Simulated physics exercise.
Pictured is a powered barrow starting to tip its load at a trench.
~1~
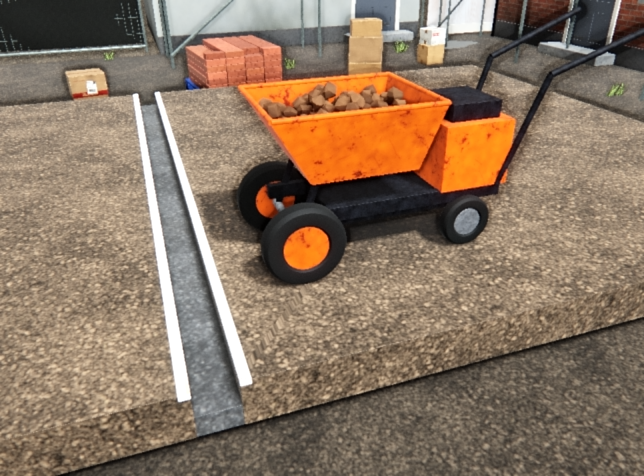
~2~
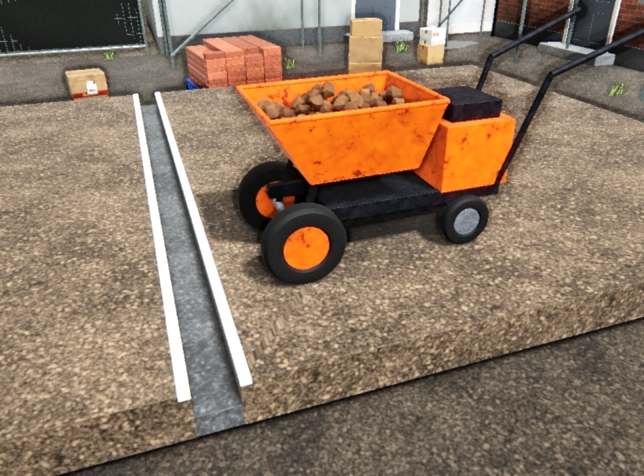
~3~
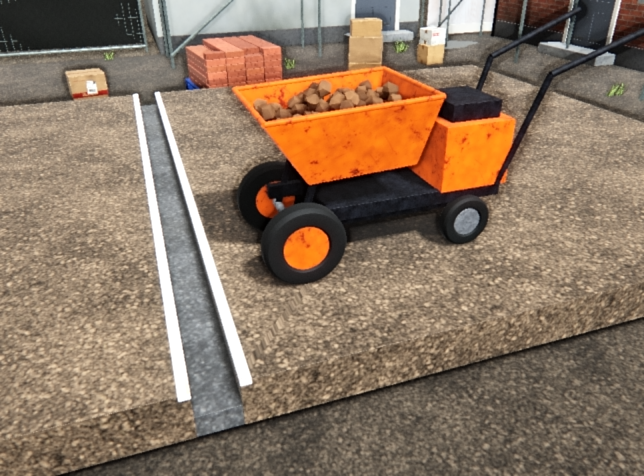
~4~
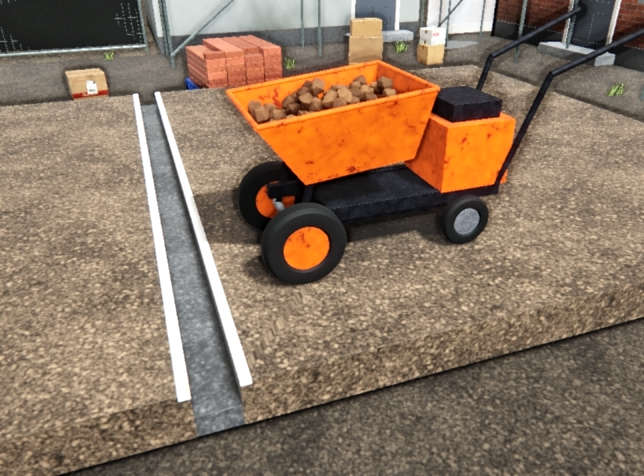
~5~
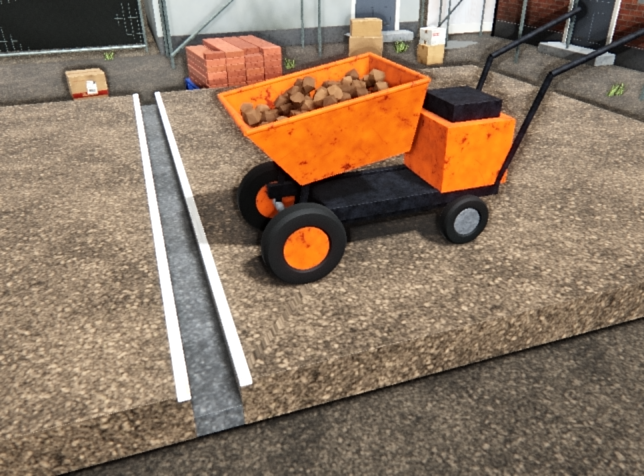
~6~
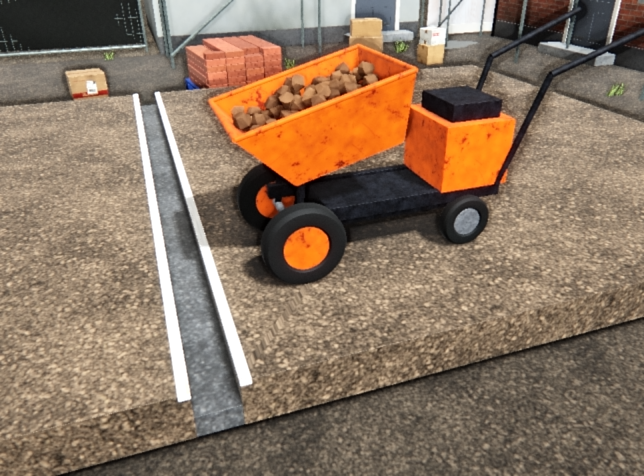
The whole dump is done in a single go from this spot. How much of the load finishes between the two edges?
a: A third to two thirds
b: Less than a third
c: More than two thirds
Answer: B.
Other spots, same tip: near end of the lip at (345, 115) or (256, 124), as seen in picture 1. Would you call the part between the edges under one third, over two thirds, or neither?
Spot 1: In the middle band. Spot 2: Under a third.
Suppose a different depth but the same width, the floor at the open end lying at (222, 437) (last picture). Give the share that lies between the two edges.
Estimate: Approx. 10 %.
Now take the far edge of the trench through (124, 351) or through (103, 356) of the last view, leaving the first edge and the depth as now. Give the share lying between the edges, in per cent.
Lab note: Try one about 50 %, try two about 70 %.
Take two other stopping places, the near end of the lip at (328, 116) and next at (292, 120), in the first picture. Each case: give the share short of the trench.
Try 1 about 10 %, try 2 about 0 %.
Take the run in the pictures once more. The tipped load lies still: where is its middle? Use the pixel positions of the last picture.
Around (124, 274).
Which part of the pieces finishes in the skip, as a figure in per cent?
Roughly 20 percent.
Shortly afterwards, skip tipped steeply; the whole lot in the skip.
Next, skip tipped steeply; all but a few in the skip; only a few beyond it; only a few falling.
Some moments later, skip tipped right over; near half in the skip; near half beyond it; only a few falling.
In the end, skip tipped right over; near a quarter in the skip; a little in or heaped over the trench; near two thirds beyond it.
